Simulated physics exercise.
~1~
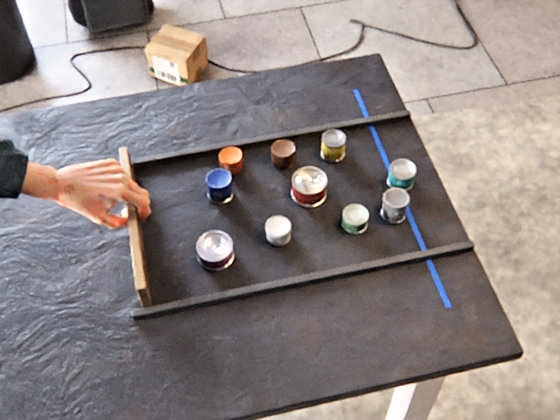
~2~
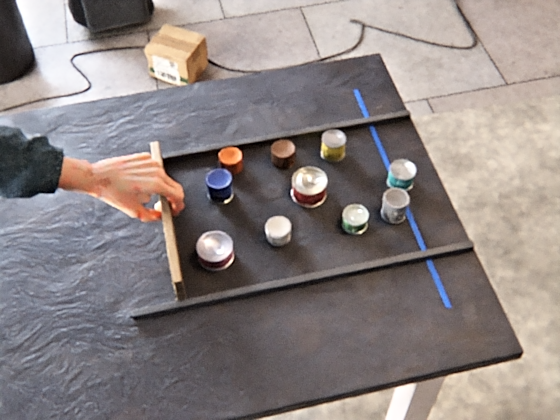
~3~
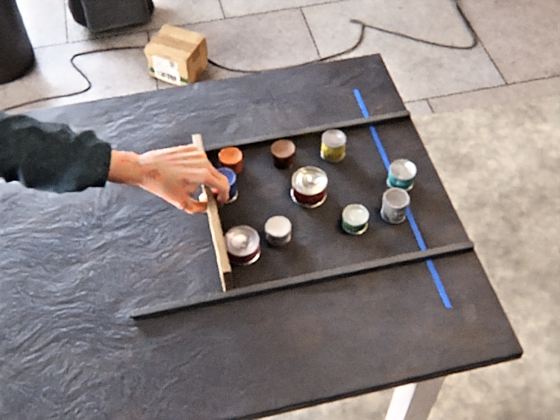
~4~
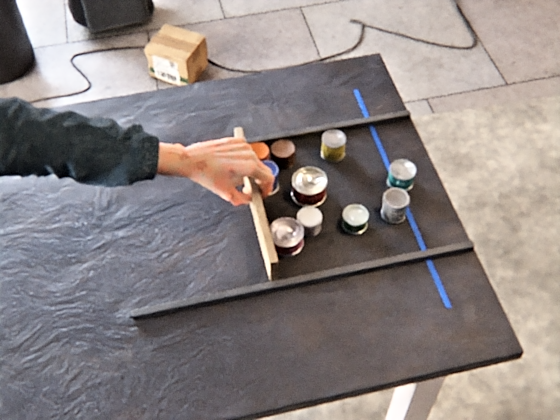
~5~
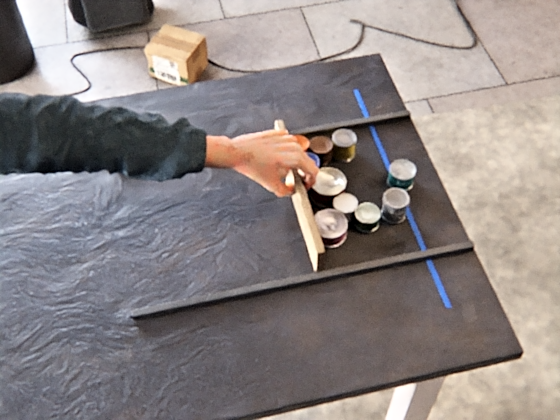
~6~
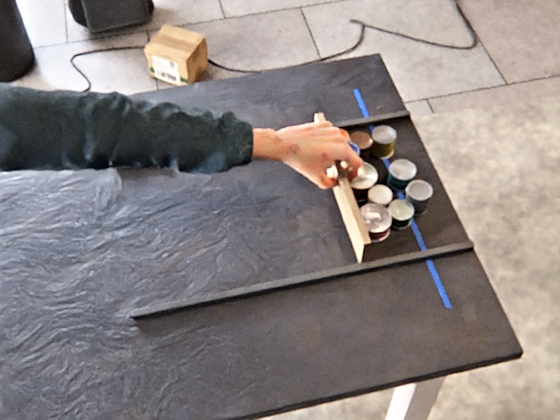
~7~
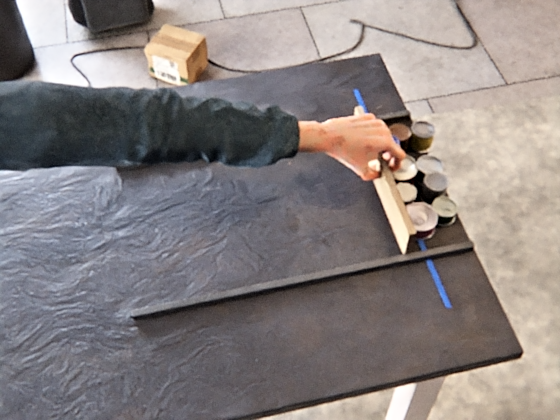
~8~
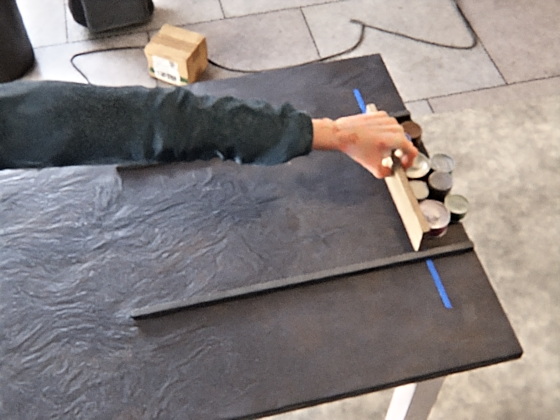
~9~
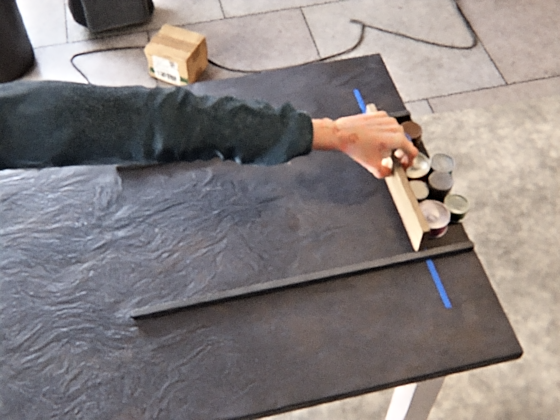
A hand slid a wooden board rightward between two dark rails across a black table, gathering scattered little tins into a tight cluster and pushing them over a strip of blue tape, then stopped and held still with several tins bunched near the table's edge.
